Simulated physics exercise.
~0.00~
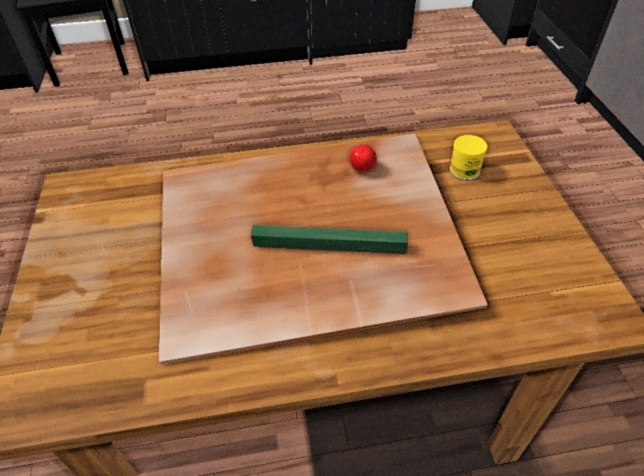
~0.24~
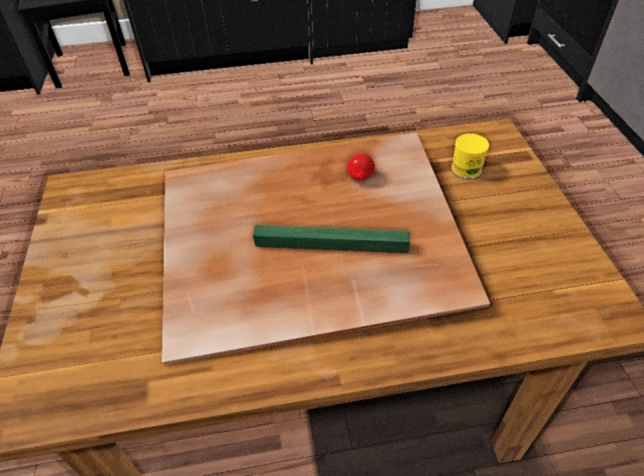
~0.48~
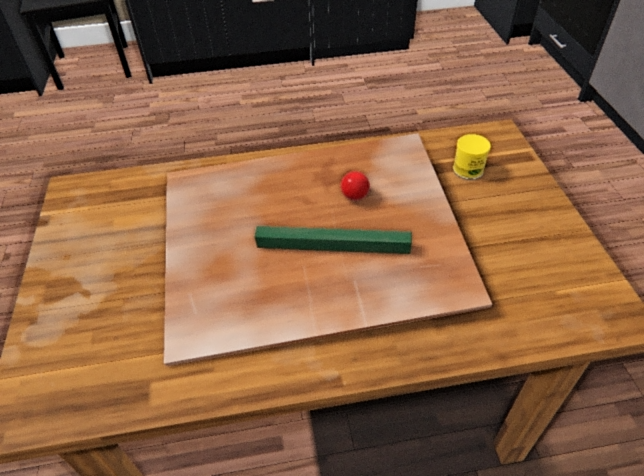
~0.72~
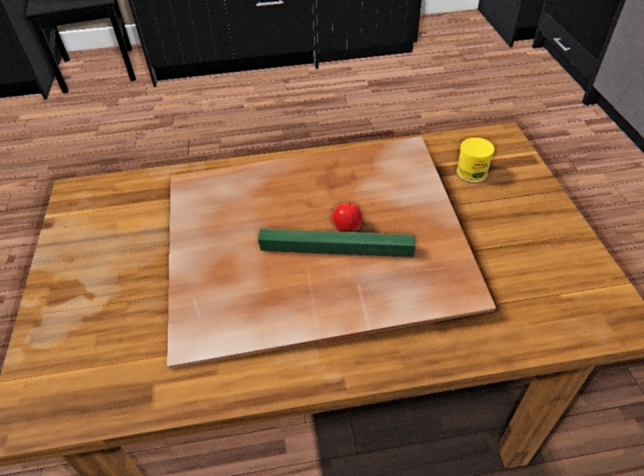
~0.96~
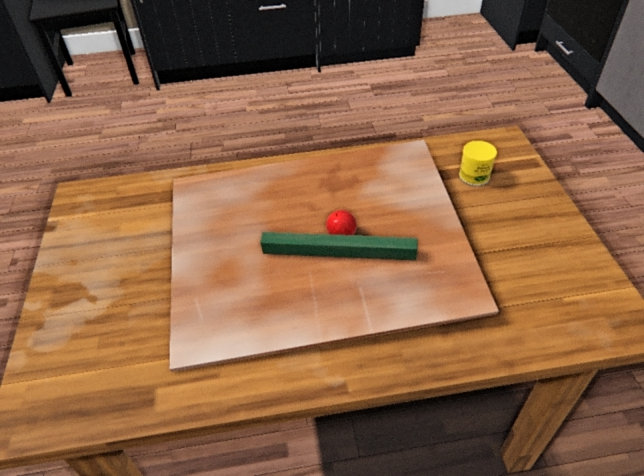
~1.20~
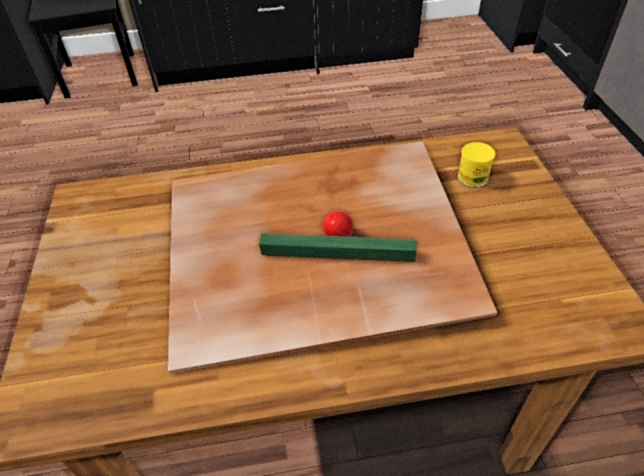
A wooden table stands on a plank floor in a room with dark cabinets, seen from above at an angle by a slightly swaying camera. On it lies a pale, reddish-brown board with bare edges, with a long green block fixed across its middle. A red apple sits near the board's far edge, and a yellow tin stands on the table to the right of the board. The apple moves down the board towards the viewer, drifting a little left, until it reaches the green block. It shifts slightly left along the block and ends resting behind it, still on the board, while the tin stays put.
